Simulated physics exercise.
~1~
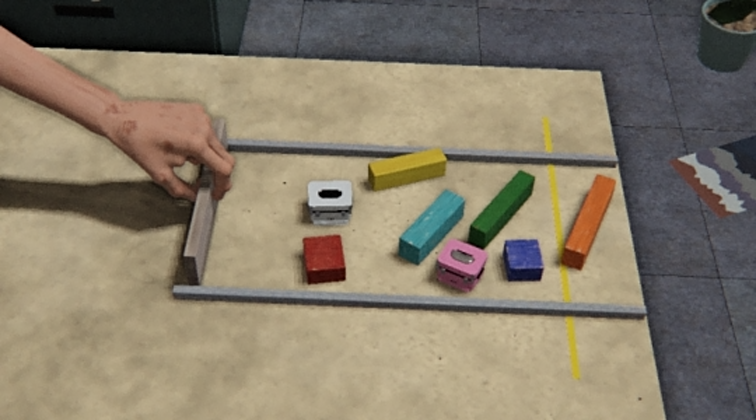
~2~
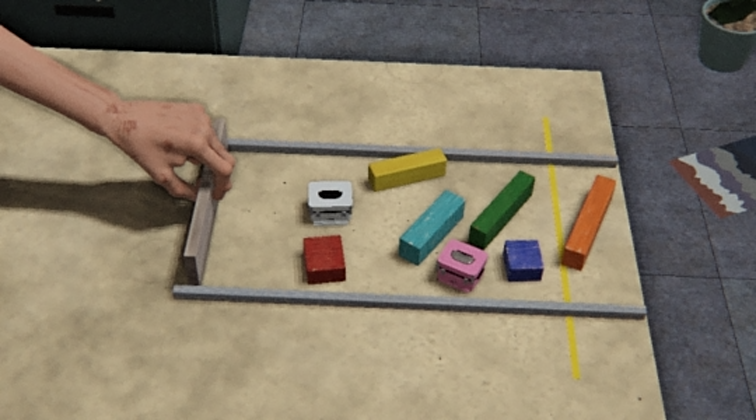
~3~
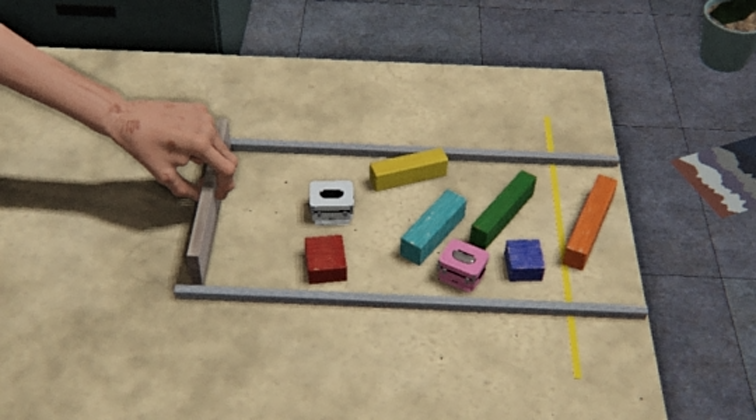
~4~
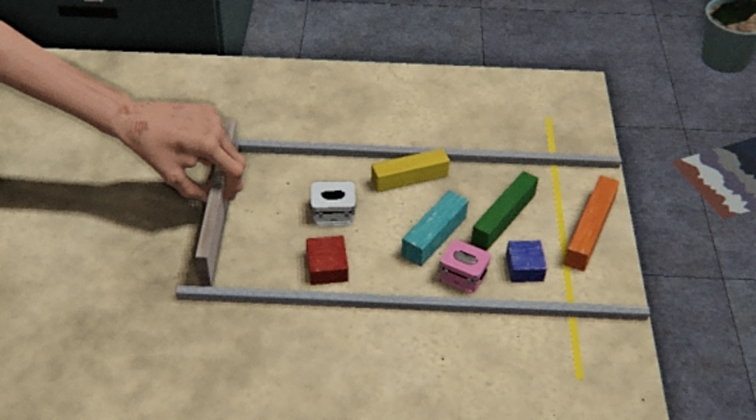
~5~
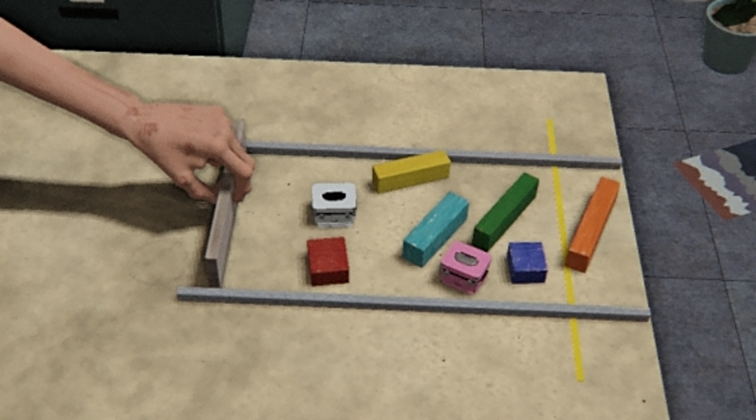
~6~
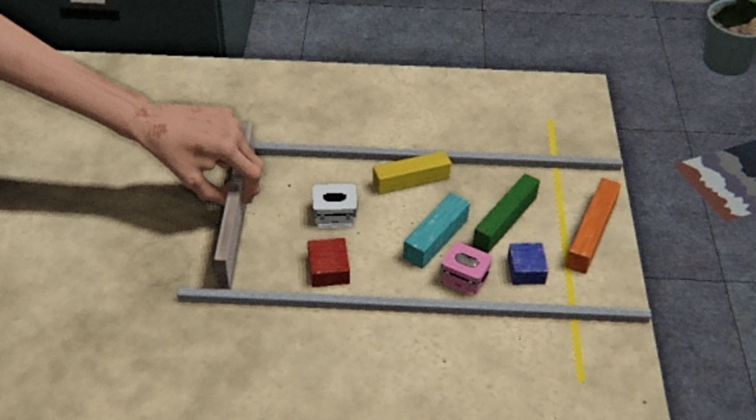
A hand slides a board slightly right along a channel toward scattered colourful blocks.
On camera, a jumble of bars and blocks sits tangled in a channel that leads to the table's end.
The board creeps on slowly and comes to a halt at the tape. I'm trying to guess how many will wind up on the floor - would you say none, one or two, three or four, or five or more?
Seems three or four of them come crashing down.
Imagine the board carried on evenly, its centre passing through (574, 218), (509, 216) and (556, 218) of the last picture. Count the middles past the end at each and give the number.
Going through the three places, I get 3, 0 and 2.
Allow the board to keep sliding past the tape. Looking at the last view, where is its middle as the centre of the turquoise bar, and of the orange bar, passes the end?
At (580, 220) for the turquoise bar; at (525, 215) for the orange bar.
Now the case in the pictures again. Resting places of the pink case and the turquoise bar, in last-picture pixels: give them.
Final positions - pink case around (629, 289), turquoise bar around (621, 239).
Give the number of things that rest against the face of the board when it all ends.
Counting them up gives 3.
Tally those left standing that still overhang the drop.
My count gives 1.
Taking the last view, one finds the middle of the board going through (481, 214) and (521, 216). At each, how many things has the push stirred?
Counting first: 8, next 8.
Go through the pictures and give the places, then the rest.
In the first picture, orange bar (589, 221); blue block (523, 260); green bar (502, 210); board (208, 200); tape (559, 232).
In the second picture, blue block (523, 260); white case (330, 203).
In the third picture, green bar (504, 209); yellow stick (409, 170).
In the fourth picture, orange bar (593, 222); red block (327, 260).
In the fifth picture, blue block (527, 262); turquoise bar (436, 229).
In the sixth picture, orange bar (594, 224); blue block (528, 264); green bar (507, 213); board (237, 203); tape (564, 235).
Early on, none off yet; orange bar at rest near (594, 224); blue block at rest near (528, 264); green bar at rest near (507, 213).
A while later, none off yet; orange bar at rest near (594, 224); blue block moving near (533, 265); green bar travelled a little near (519, 215).
Further along, none off yet; orange bar travelled a little near (629, 228); blue block travelled well along near (615, 277); green bar travelled about its own width near (592, 220).
Finally, the number that fall off is three or four; lost, green bar, blue block and orange bar.
